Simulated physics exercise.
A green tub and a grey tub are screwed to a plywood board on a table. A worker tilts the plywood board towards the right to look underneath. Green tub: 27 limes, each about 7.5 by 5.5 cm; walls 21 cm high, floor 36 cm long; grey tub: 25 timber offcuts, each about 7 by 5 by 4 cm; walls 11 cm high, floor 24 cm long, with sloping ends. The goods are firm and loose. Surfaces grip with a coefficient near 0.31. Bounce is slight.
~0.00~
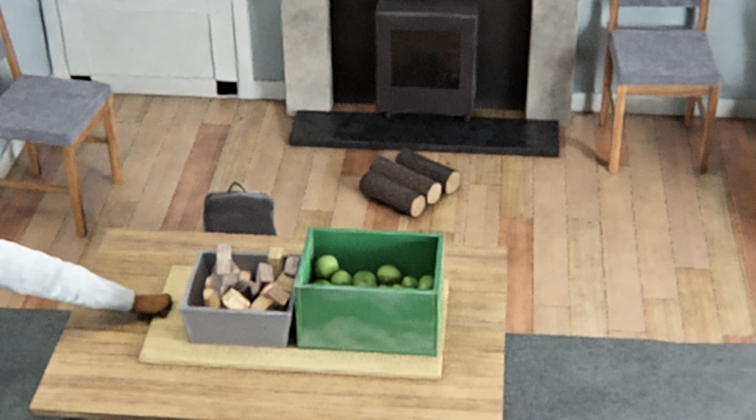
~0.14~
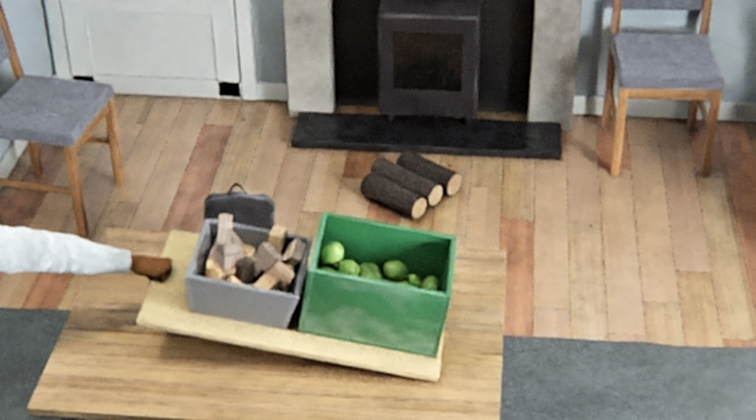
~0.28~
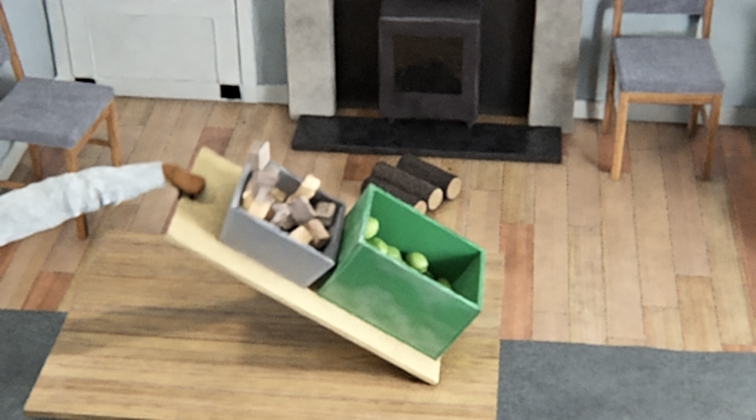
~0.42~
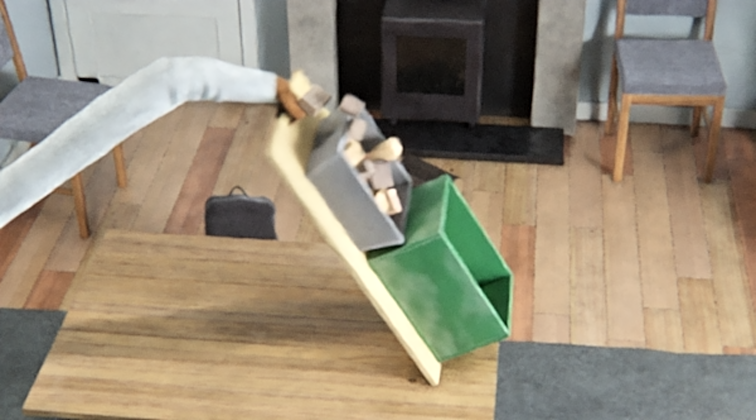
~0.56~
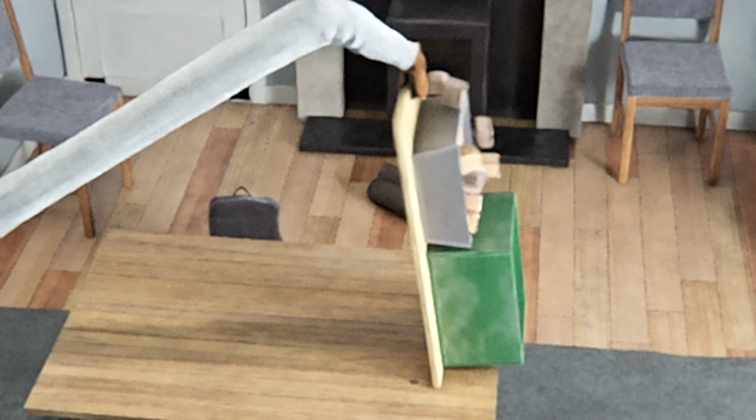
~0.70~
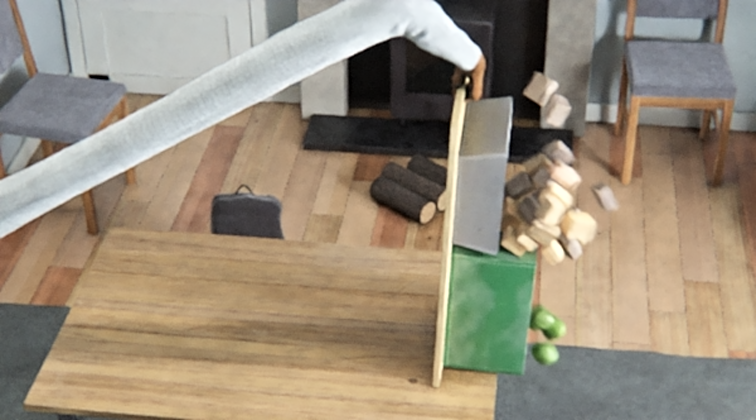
An arm tilts a board rightward until wooden blocks and green balls tumble from two tubs.
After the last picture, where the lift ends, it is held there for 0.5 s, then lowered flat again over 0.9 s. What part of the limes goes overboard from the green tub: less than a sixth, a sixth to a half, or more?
Upwards of half of the limes leave the green tub.
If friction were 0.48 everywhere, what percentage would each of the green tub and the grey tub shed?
In that case green tub 70, grey tub 100 per cent.
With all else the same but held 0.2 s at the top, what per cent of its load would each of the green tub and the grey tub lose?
In that case green tub 60, grey tub 100 per cent.
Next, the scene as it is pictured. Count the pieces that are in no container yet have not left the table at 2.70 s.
Roughly 0.
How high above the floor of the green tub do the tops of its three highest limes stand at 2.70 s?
About 9 cm.
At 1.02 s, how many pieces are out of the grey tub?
Out by then, roughly: Grey tub 25.
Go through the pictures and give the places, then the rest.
In the first picture (places track the rim corner closest to us here; the camera moves round a little), green tub (434, 292); grey tub (287, 314); tipped 0°; all still inside.
In the second picture, green tub (447, 295); grey tub (294, 296); tipped 10°.
In the third picture, green tub (478, 307); grey tub (331, 261); tipped 32°.
In the fourth picture, green tub (508, 332); grey tub (401, 237); tipped 60°; 2 out, the lowest offcut at (352, 107).
In the fifth picture, green tub (523, 359); grey tub (471, 242); tipped 82°; 4 out, the lowest offcut at (485, 165).
In the sixth picture, green tub (523, 370); grey tub (498, 250); tipped 92°; 29 out.
After 1.02 s, tilt 92°; the green tub is down by 13 of 27 and the grey tub is down by 25 of 25.
After 1.42 s, tilt 78°; the green tub is down by 17 of 27 and the grey tub is down by 25 of 25.
After 1.98 s, tilt 4°; the green tub is down by 17 of 27 and the grey tub is down by 25 of 25.
Final count (at 2.70 s), the green tub is down by 17 of 27 and the grey tub is down by 25 of 25. Asked share, 17 of 27, 63 per cent.
